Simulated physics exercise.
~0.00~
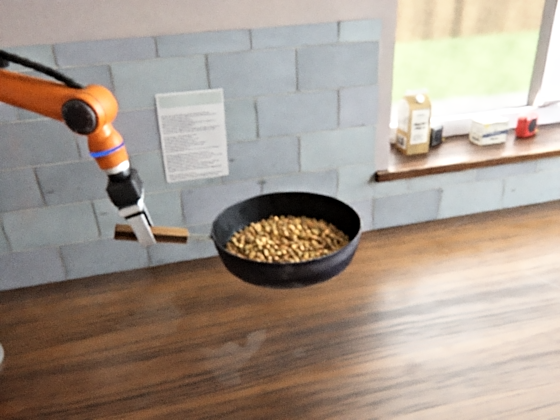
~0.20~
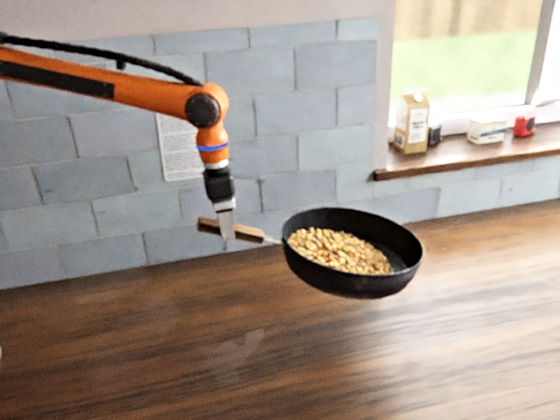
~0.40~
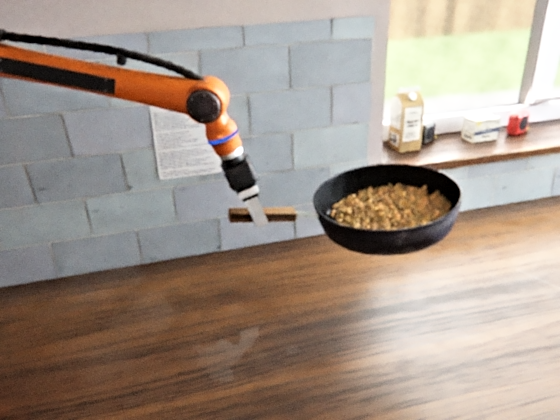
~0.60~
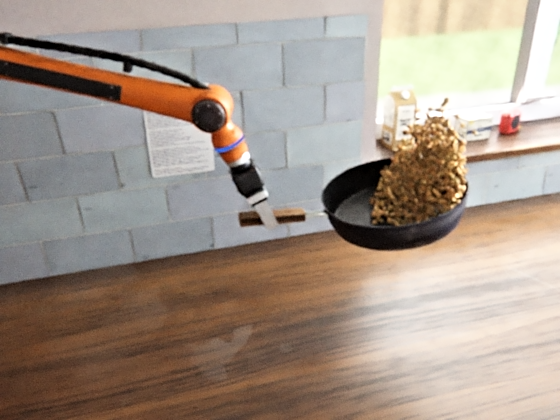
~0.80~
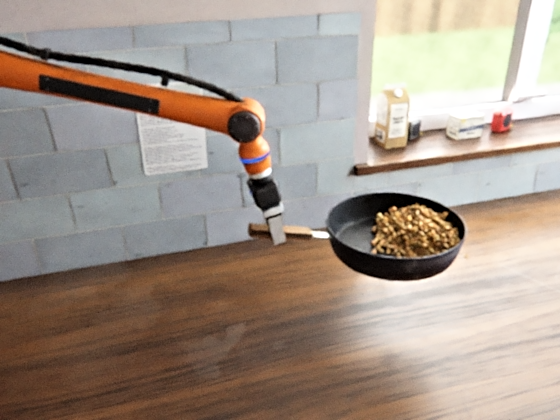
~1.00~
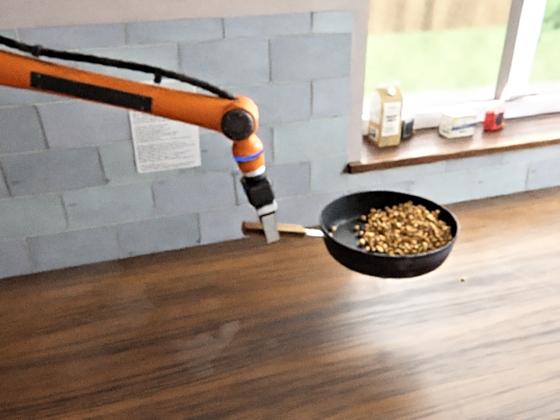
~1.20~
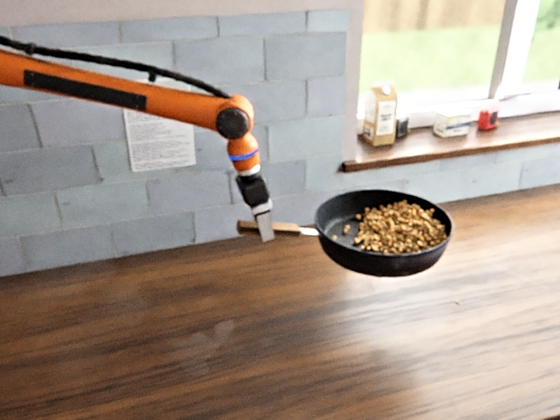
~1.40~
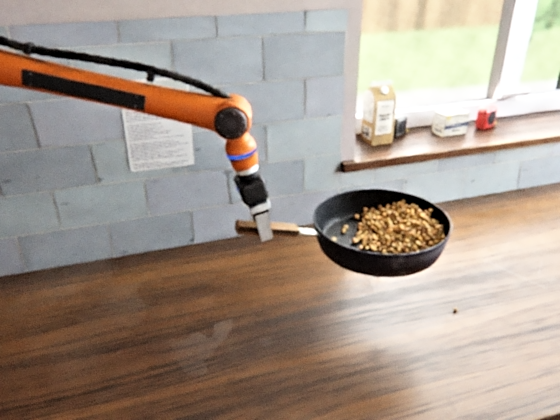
An orange robot arm swings a black frying pan of chickpeas right, tosses them up and catches nearly all, then holds still.
